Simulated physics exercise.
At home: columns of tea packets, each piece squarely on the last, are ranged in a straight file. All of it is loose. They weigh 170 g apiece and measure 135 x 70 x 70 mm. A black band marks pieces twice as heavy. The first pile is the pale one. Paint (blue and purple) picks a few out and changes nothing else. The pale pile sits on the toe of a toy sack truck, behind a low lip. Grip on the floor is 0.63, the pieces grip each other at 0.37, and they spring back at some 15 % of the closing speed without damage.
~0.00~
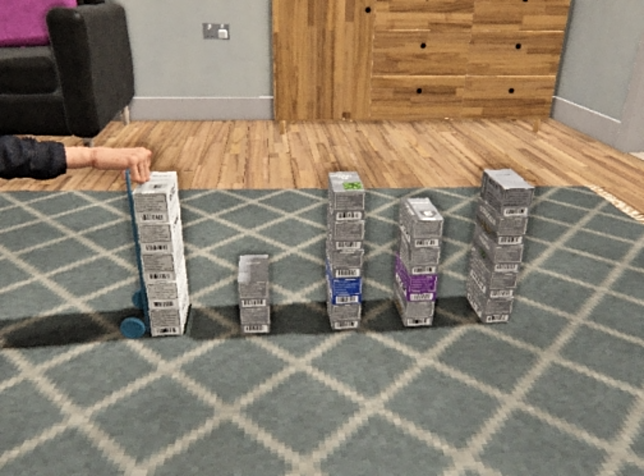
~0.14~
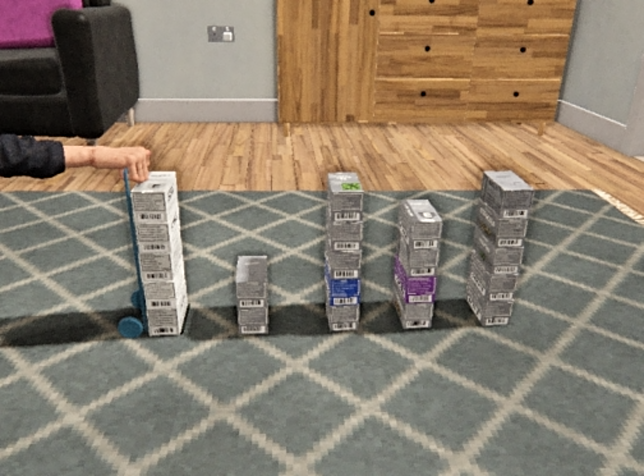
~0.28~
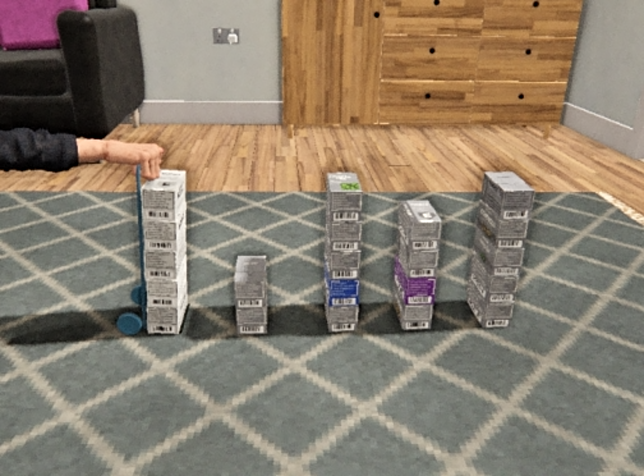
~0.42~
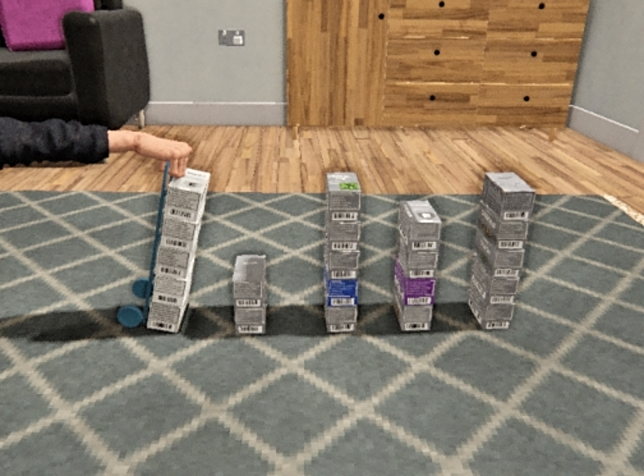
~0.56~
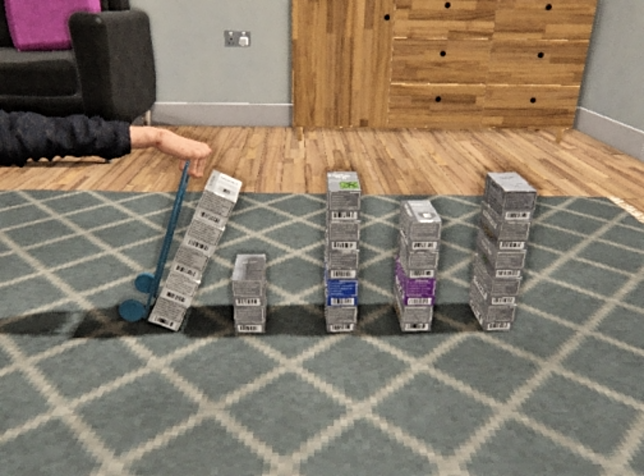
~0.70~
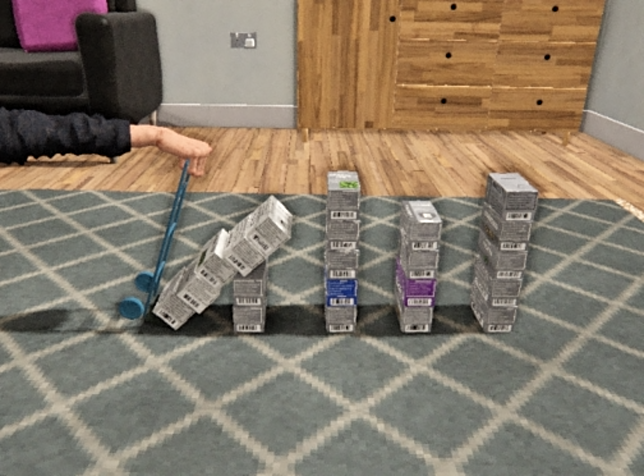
On a patterned rug, a hand tilting a blue toy sack truck rightward, its pale packet stack leaning over the short neighbouring pile.
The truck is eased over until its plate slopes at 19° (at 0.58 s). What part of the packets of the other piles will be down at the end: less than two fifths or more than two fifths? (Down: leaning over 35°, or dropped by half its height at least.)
Fewer than two in five of them.
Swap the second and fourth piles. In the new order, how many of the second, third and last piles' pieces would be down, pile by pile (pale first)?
In that case second 4, third 4, last 4.
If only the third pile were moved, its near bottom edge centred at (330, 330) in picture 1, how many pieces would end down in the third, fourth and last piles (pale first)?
Then third 0, fourth 0, last 0.
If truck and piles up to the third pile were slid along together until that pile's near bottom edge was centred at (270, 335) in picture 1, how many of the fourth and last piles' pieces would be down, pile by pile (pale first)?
In that case fourth 0, last 0.
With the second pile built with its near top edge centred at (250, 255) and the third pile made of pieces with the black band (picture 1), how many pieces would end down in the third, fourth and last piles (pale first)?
Then third 0, fourth 0, last 0.
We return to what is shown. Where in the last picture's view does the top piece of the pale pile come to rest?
At about (303, 307).
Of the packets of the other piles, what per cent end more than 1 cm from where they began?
25 per cent.
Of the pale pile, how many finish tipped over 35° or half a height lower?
5 of them.
By 0.76 s, 5 of the pale pile down; none of the 16 other packets down, 1 disturbed.
By 0.80 s, 4 of the pale pile down; none of the 16 other packets down, 2 disturbed.
By 0.86 s, 5 of the pale pile down; none of the 16 other packets down, 6 disturbed; blue packet moved 11 mm.
When it is over (1.6 s), 5 of the pale pile down; none of the 16 other packets down, 6 disturbed; blue packet moved 11 mm; purple packet unmoved. That is 0 per cent. In pixels of the last frame, middles, blue packet near (345, 279), purple packet near (415, 280).
